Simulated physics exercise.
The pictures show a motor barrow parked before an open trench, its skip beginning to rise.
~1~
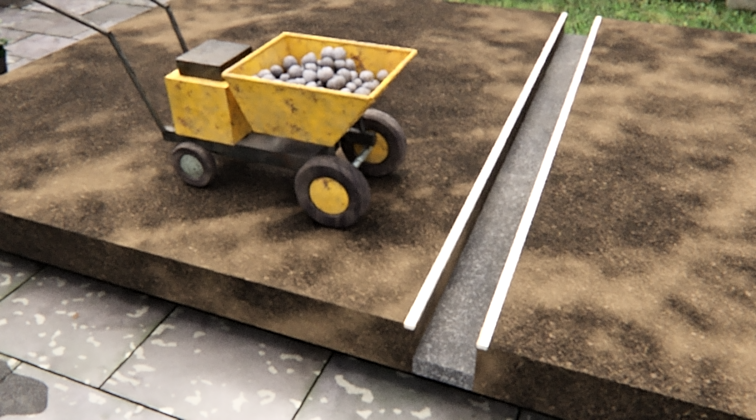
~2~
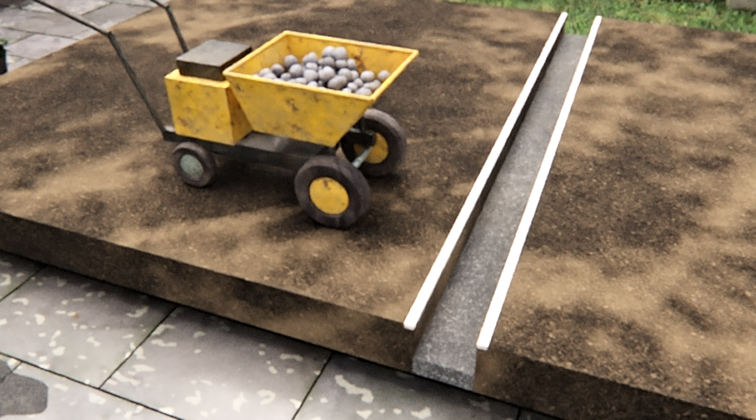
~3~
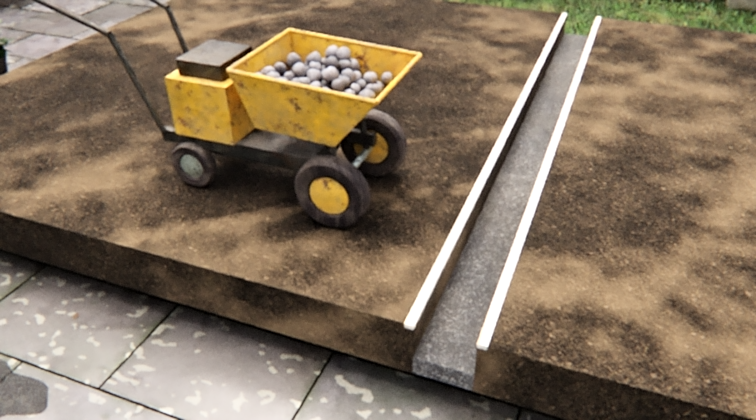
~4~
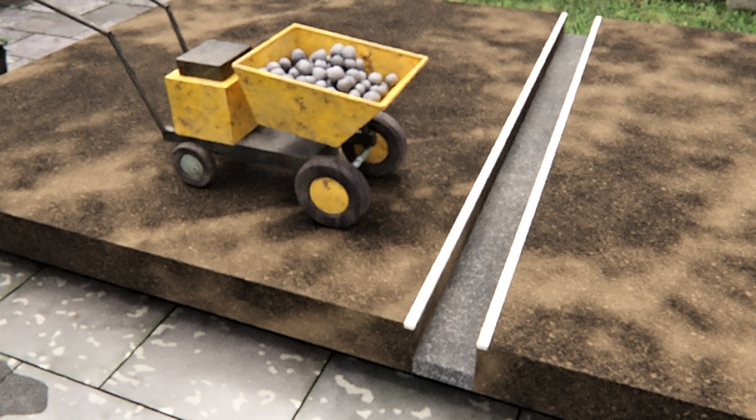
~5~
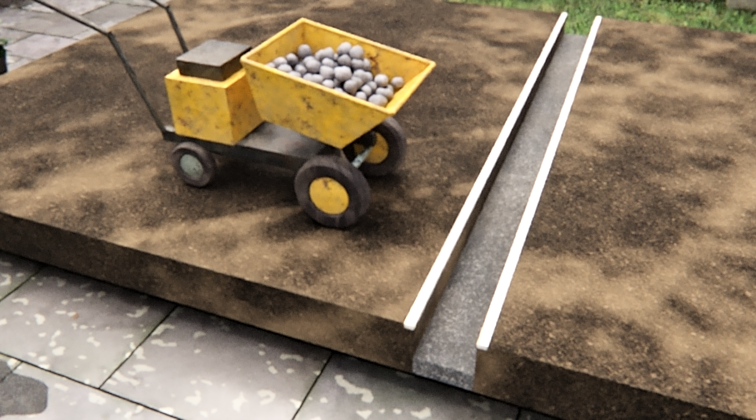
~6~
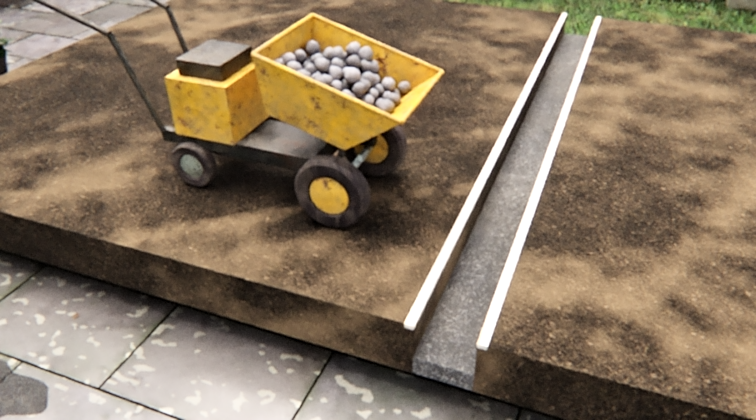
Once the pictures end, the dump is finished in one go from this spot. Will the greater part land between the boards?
The trench ends with over half of it.
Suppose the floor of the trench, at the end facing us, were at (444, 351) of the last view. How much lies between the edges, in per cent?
Close to 60 per cent.
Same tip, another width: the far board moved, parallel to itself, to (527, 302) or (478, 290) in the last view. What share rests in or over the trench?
First some 90, then 60 per cent.
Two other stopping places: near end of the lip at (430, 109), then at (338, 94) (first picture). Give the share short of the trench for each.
First some 0, then 20 per cent.
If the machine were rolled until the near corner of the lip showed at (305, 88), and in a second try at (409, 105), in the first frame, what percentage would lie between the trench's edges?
Near 10 % and 50 %.
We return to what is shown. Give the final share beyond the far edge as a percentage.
Near 0 %.
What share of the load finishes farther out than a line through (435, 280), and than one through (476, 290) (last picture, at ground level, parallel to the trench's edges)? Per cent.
The first gives 80 %, the second 20 %.
Shortly afterwards, skip tipped steeply; the whole lot in the skip.
Next, skip tipped right over; the bulk in the skip; near a quarter in or heaped over the trench.
Some moments later, skip tipped right over; near a quarter in the skip; only a few short of the trench; the bulk in or heaped over the trench; only a few beyond it.
In the end, skip tipped right over; near a quarter in the skip; only a few short of the trench; the bulk in or heaped over the trench; only a few beyond it.
